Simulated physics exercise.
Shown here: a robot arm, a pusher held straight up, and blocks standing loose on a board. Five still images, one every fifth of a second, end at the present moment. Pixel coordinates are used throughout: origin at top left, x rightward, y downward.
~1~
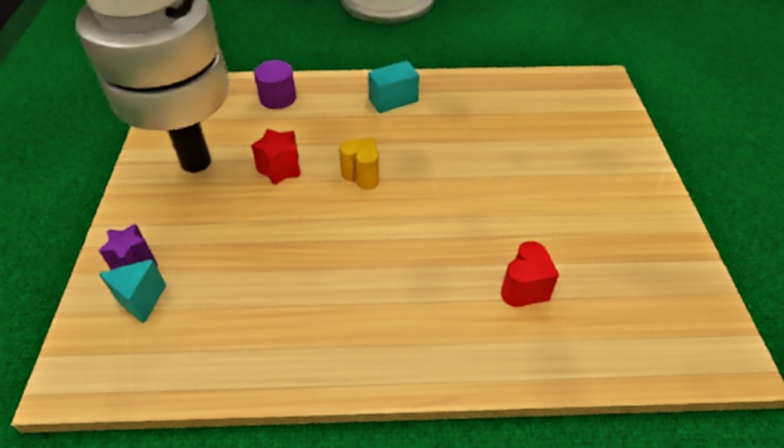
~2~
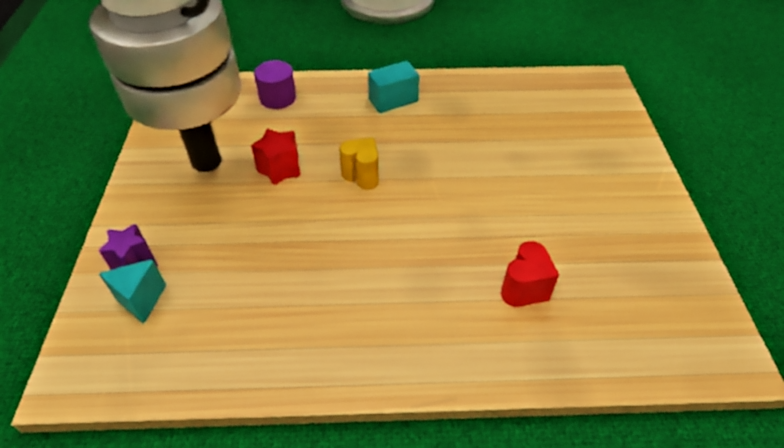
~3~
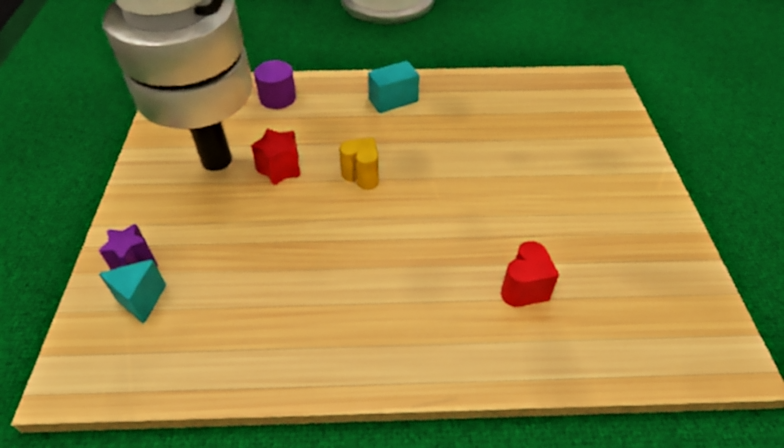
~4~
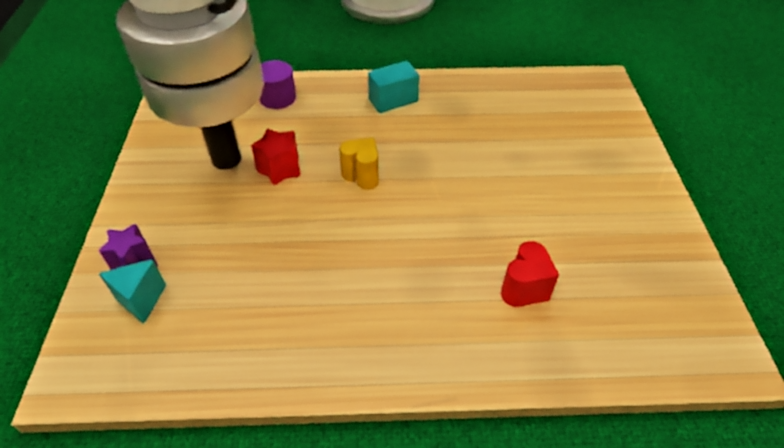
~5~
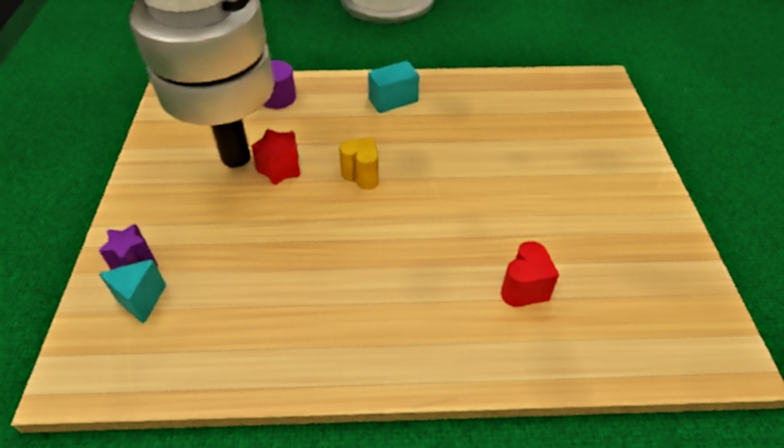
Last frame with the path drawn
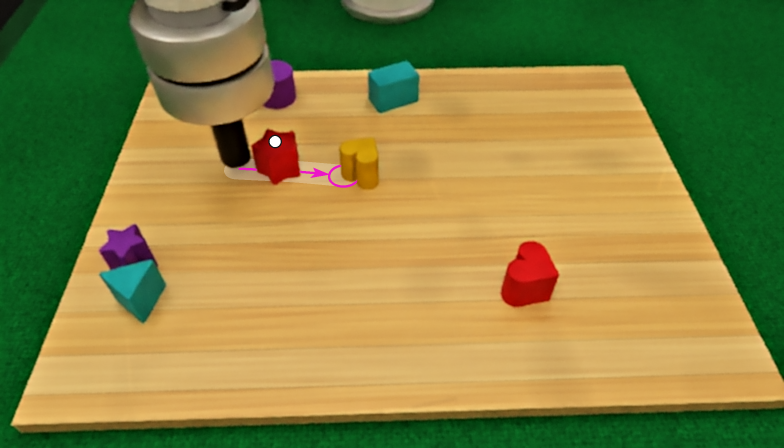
The clip shows a robot arm with a black vertical pusher over a wooden board of scattered coloured blocks. The pusher moves a short way right, closing the gap to the red star block, while all the blocks stay still.
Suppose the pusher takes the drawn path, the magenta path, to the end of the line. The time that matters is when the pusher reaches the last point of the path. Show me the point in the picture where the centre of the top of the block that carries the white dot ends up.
It should be at about (368, 135).
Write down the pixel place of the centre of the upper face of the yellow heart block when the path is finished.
My estimate: (406, 149).
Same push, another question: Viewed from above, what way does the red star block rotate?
The twist is anticlockwise.
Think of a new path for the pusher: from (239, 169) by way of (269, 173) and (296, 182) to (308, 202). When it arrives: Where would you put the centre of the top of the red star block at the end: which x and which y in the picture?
Answer: (318, 140).
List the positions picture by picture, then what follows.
In the first picture, lower end of the pusher at (196, 163), tops of blocks, red star block at (275, 142), yellow heart block at (361, 148).
In the second picture, pusher at (207, 162), blocks as before.
In the third picture, pusher at (217, 161), blocks as before.
In the fourth picture, pusher at (227, 160), blocks as before.
In the fifth picture, pusher at (236, 158), red star block at (275, 142), yellow heart block at (361, 148).
The drawn path runs from (239, 169) directly to (344, 176); the dot is on the red star block.
The first path, step by step. One third of the way, pusher at (273, 160); red star block at (307, 139), turned 20° anticlockwise.
Two thirds of the way, pusher at (308, 162); red star block at (337, 138), turned 45° anticlockwise; yellow heart block at (374, 149).
At the end, pusher at (343, 165); red star block at (368, 135), turned 65° anticlockwise; yellow heart block at (406, 149), turned 40° clockwise.
